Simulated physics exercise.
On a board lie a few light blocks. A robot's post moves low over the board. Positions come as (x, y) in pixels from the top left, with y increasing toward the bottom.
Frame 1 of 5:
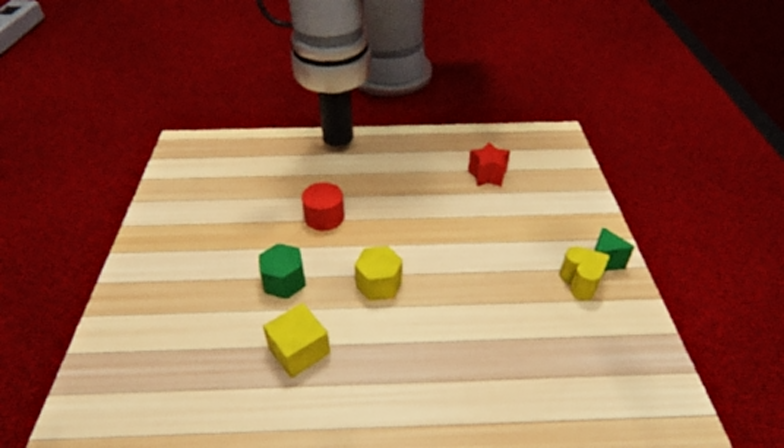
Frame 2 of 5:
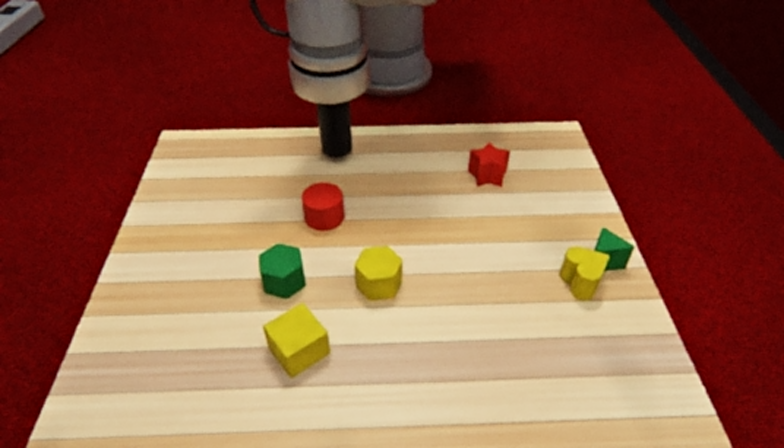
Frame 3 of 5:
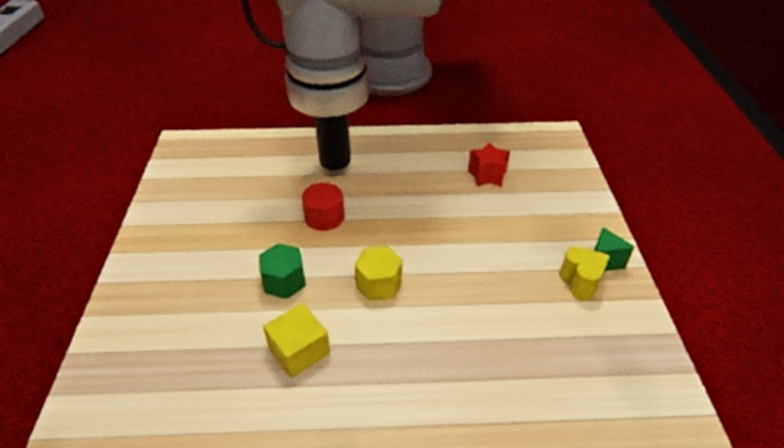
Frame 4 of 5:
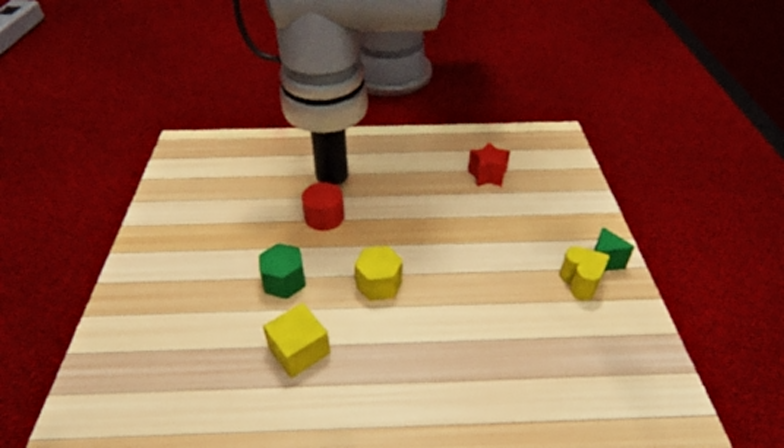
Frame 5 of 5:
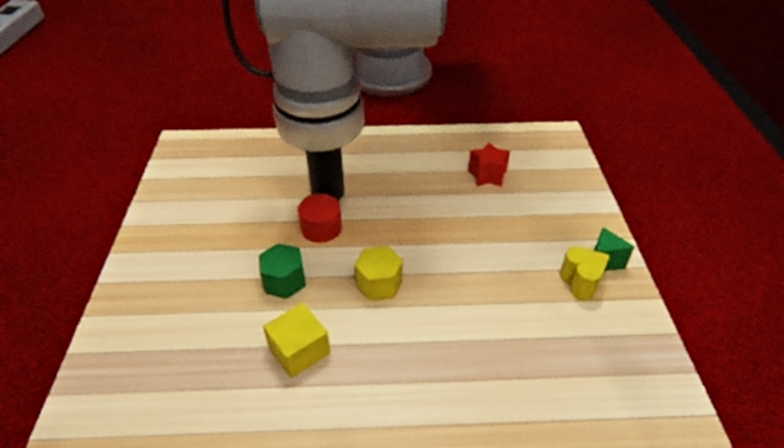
The footage shows a robot arm lowering its black post toward a red round block on a striped wooden board scattered with red, green and yellow blocks, then nudging the red block slightly toward the viewer.
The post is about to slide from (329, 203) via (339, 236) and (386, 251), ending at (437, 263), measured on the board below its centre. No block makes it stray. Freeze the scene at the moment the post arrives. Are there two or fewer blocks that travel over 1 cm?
Final answer: Yes.
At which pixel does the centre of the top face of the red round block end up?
At (316, 242).
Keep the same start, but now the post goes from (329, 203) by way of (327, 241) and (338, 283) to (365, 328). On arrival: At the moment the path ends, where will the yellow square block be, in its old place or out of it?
In the end it has been moved.
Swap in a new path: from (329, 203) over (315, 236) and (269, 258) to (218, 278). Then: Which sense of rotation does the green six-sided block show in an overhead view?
Twists clockwise.
What follows on the original path. One third of the way, post (338, 226); green six-sided block (276, 263); red round block (314, 240).
Two thirds of the way, post (387, 242); green six-sided block (276, 263); red round block (316, 242).
At the end, post (438, 253); green six-sided block (276, 263); red round block (316, 242); yellow six-sided block not moved.
